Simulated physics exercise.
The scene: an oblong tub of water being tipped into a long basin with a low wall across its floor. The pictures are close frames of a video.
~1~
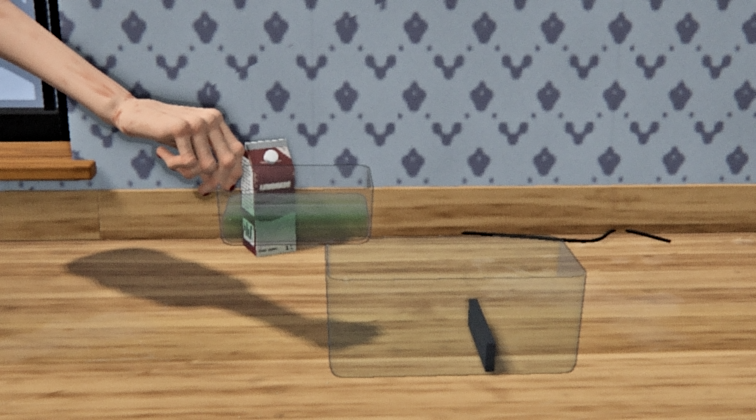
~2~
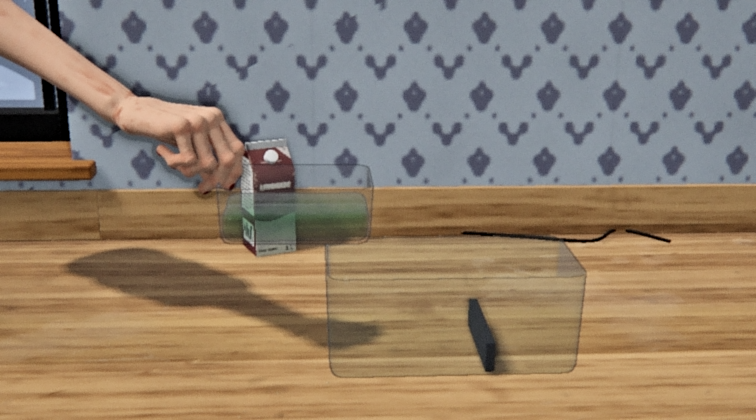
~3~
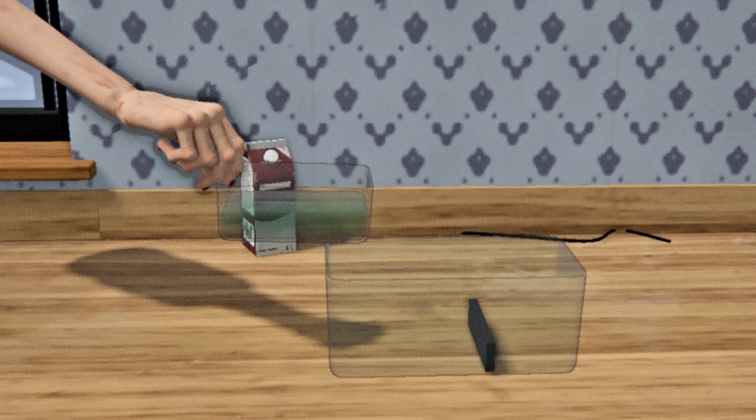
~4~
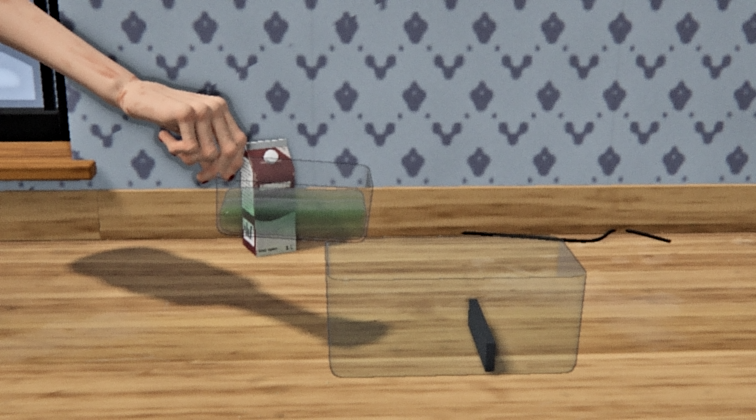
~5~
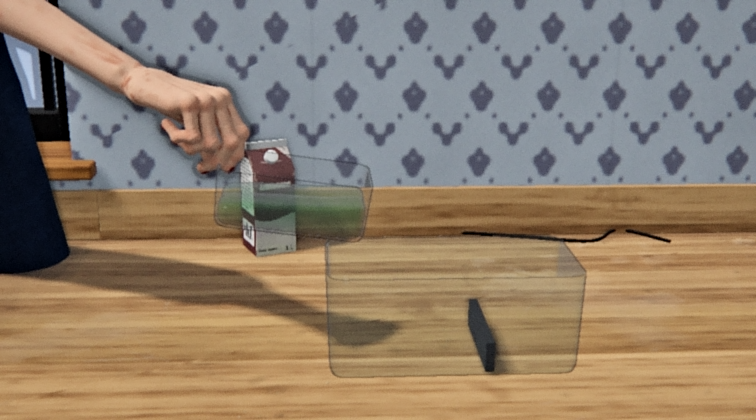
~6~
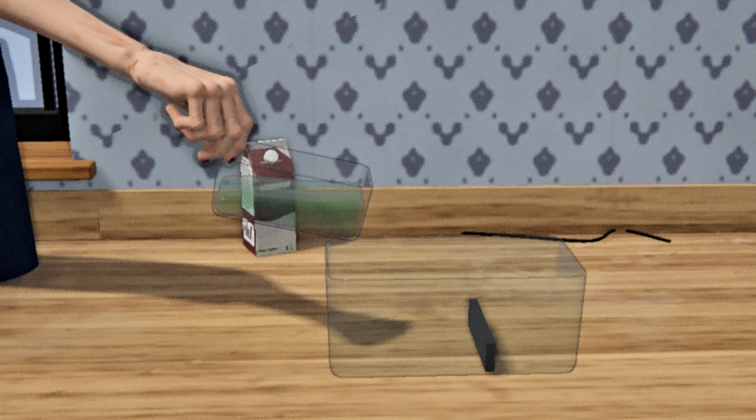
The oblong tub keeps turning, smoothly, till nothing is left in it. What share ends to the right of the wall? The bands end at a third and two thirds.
In the end under a third is right of the wall.
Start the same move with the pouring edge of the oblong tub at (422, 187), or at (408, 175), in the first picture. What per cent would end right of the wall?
About 60 and 45 per cent.
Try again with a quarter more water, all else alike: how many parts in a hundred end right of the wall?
About 15 per cent.
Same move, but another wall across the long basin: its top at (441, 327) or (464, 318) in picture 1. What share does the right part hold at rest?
The first gives 60 %, the second 20 %.
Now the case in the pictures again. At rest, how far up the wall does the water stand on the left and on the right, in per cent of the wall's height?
Left about 50, right about 10.
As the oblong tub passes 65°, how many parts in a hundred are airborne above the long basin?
Close to 40 per cent.
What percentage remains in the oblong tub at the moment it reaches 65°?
Roughly 60 in a hundred.
A moment on, the oblong tub is tipped part way and 59 per cent is still to pour, 2 is left of the wall and 0 right of it.
Next, the oblong tub is tipped on its side and 17 per cent is still to pour, 67 is left of the wall and 3 right of it.
Then the oblong tub is tipped on its side and 3 per cent is still to pour, 86 is left of the wall and 5 right of it.
Later the oblong tub is tipped on its side and 0 per cent is still to pour, 89 is left of the wall and 6 right of it.
Finally, 91 per cent lies left of the wall, 6 right of it and 3 outside.
